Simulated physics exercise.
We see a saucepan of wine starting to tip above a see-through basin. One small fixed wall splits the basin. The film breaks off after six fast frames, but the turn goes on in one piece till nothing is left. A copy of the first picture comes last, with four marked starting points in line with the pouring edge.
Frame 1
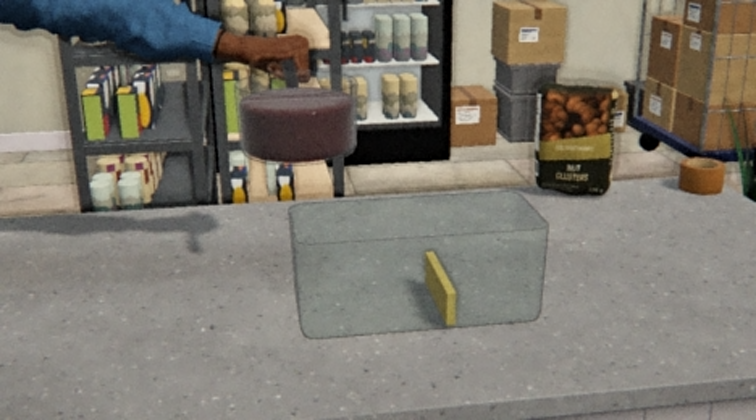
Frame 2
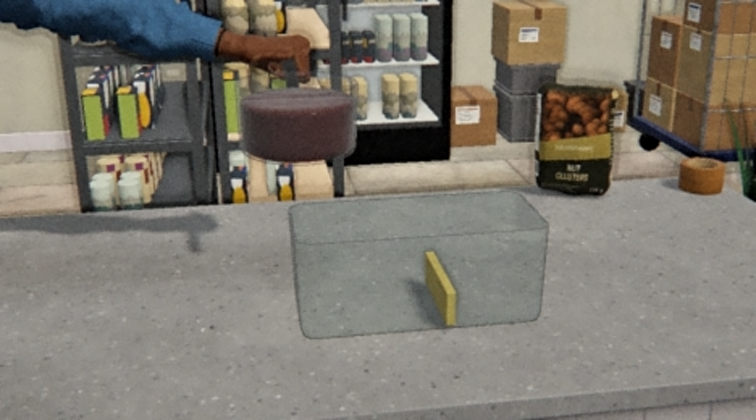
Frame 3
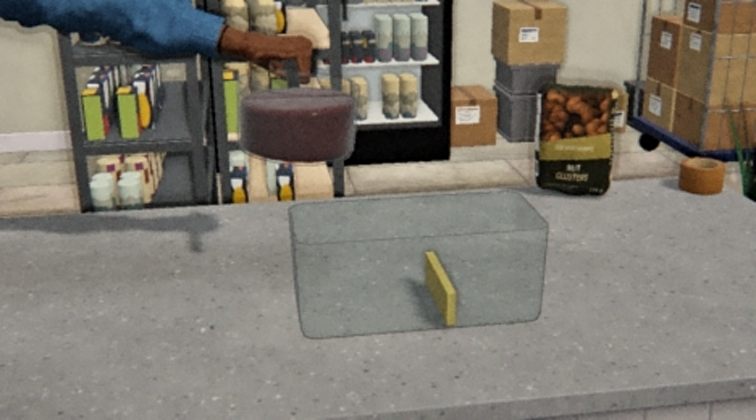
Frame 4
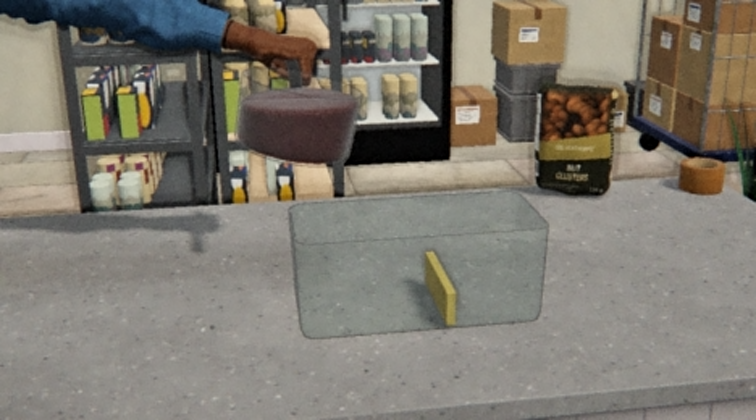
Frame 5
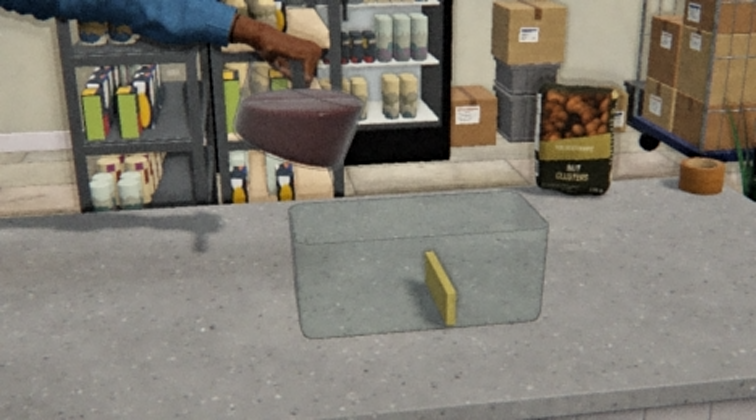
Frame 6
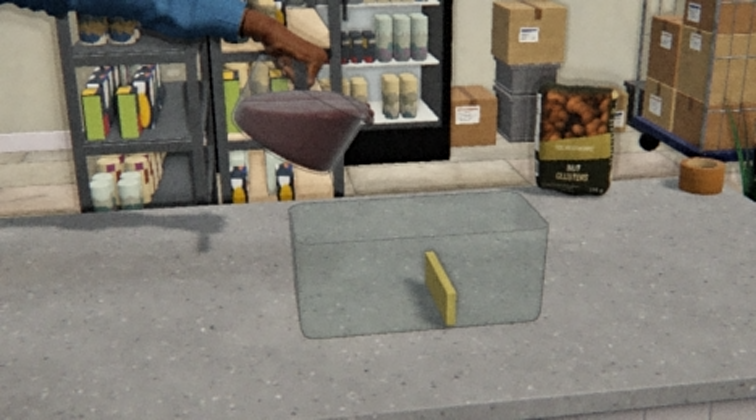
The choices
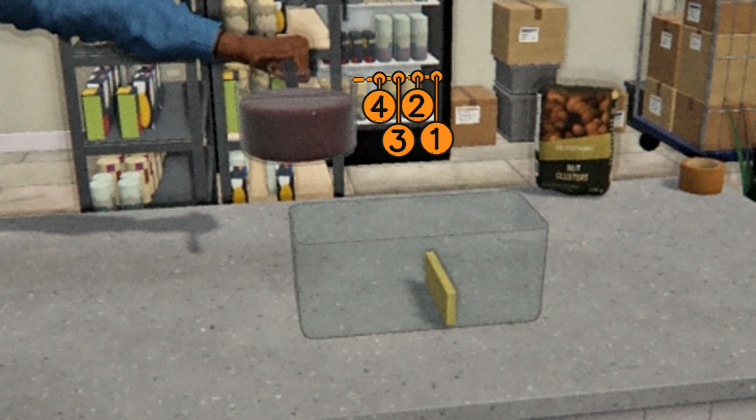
A saucepan of dark red liquid, held by a hand in a blue sleeve above a clear basin with a small yellow block inside, stays upright at first, then tilts gradually to the right as the hand tips it.
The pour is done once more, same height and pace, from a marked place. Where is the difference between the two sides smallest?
4.
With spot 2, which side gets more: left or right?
The right side.
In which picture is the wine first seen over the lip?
Picture 6.
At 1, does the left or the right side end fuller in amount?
More ends on the right.
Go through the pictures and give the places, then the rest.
Upright, lip at (354, 79); basin from (301, 337) to (540, 317); top of the wall at (440, 271); nothing has left yet.
Upright, lip at (355, 81); nothing has left yet.
Tipped about 6°, lip at (357, 85); nothing has left yet.
Tipped about 12°, lip at (360, 92); nothing has left yet.
Tipped about 21°, lip at (363, 102); nothing has left yet.
Tipped about 31°, lip at (364, 113); wine is over the lip, down to (368, 121).
On the marked copy, 1 at (436, 76); 2 at (417, 77); 3 at (398, 78); 4 at (379, 78).
If 1 is chosen, about 18 % ends left of the wall and 82 % right of it.
If 2 is chosen, about 20 % ends left of the wall and 80 % right of it.
If 3 is chosen, about 33 % ends left of the wall and 67 % right of it.
If 4 is chosen, about 52 % ends left of the wall and 48 % right of it.
